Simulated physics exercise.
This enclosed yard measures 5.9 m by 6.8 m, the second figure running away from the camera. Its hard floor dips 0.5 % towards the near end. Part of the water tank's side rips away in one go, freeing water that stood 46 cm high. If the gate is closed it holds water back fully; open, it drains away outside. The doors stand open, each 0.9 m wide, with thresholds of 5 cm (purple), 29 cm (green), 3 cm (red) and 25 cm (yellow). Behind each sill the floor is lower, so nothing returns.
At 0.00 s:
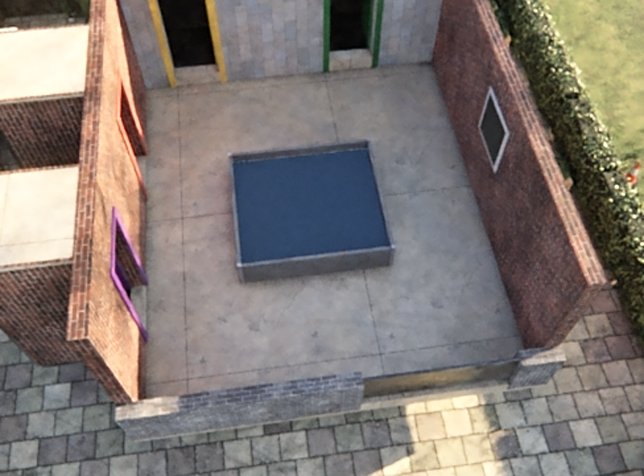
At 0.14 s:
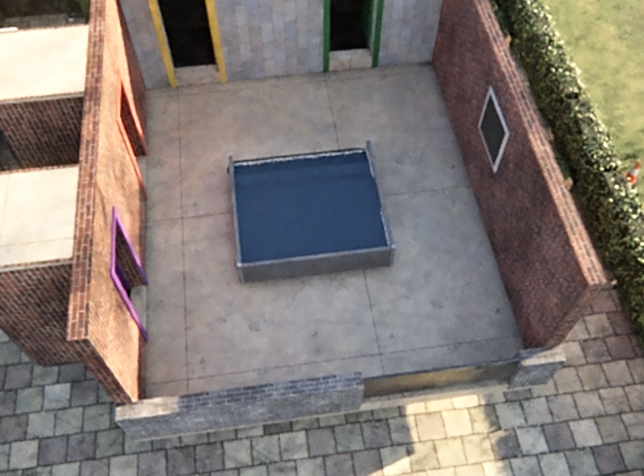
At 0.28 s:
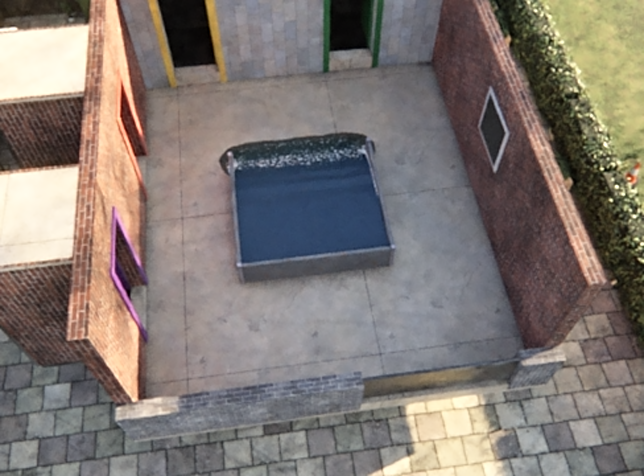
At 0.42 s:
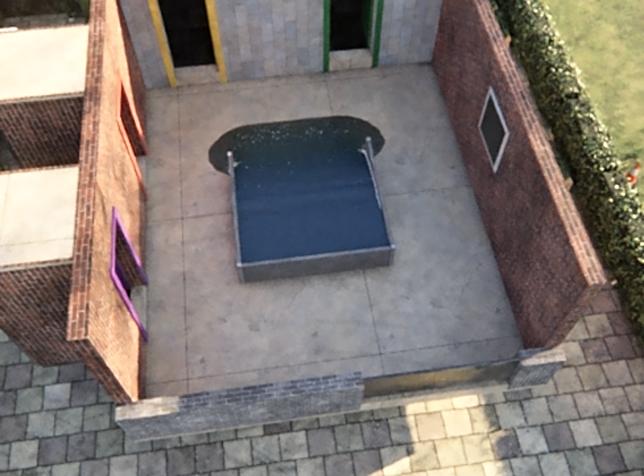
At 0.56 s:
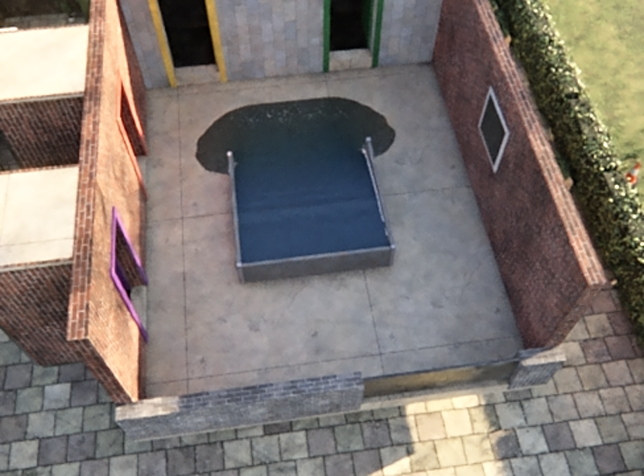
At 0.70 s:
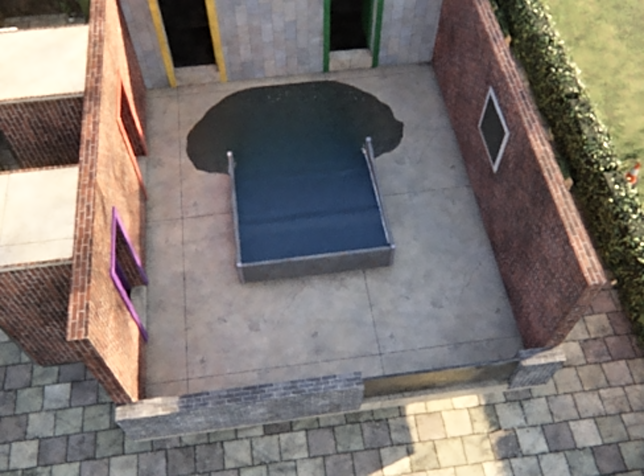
In a brick-walled yard, water pours from the tank's far side and spreads across the floor.
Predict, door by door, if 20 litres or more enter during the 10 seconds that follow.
The water let in: At the purple door it does not reach the limit; at the green door it stays under the limit; at the red door it passes the limit; at the yellow door it does not reach the limit.
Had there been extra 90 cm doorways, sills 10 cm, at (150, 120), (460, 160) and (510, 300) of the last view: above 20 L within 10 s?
In that order: Past it, below, under.
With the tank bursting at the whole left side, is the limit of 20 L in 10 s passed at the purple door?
Then: Purple above.
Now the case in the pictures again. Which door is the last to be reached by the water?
It is the purple one.
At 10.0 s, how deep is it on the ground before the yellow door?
About 5.0 cm.
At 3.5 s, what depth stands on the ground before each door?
Depths in cm: Purple 0, green 17, red 7, yellow 19.
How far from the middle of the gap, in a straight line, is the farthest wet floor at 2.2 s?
Some 3.8 m out.
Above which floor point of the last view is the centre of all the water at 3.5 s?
Near (293, 137).
After 1.4 s water covers 30 % of the floor and is deepest (31 cm) near (281, 80); purple door not reached, green door 20 cm at the sill, 0 L in, red door not reached, yellow door 11 cm at the sill, 0 L in.
After 2.2 s water covers 30 % of the floor and is deepest (30 cm) near (274, 94); purple door not reached, green door 24 cm at the sill, 0 L in, red door not reached, yellow door 19 cm at the sill, 0 L in.
After 3.5 s water covers 40 % of the floor and is deepest (28 cm) near (427, 66); purple door not reached, green door 17 cm at the sill, 0 L in, red door 7 cm at the sill, 0 L in, yellow door 19 cm at the sill, 0 L in.
After 6.0 s water covers 85 % of the floor and is deepest (16 cm) near (208, 409); purple door 3 cm at the sill, 0 L in, green door 11 cm at the sill, 0 L in, red door 8 cm at the sill, 31 L in, yellow door 11 cm at the sill, 0 L in.
After 10.0 s water covers 95 % of the floor and is deepest (14 cm) near (322, 287); purple door 5 cm at the sill, 1 L in, green door 5 cm at the sill, 0 L in, red door 5 cm at the sill, 60 L in, yellow door 5 cm at the sill, 0 L in.
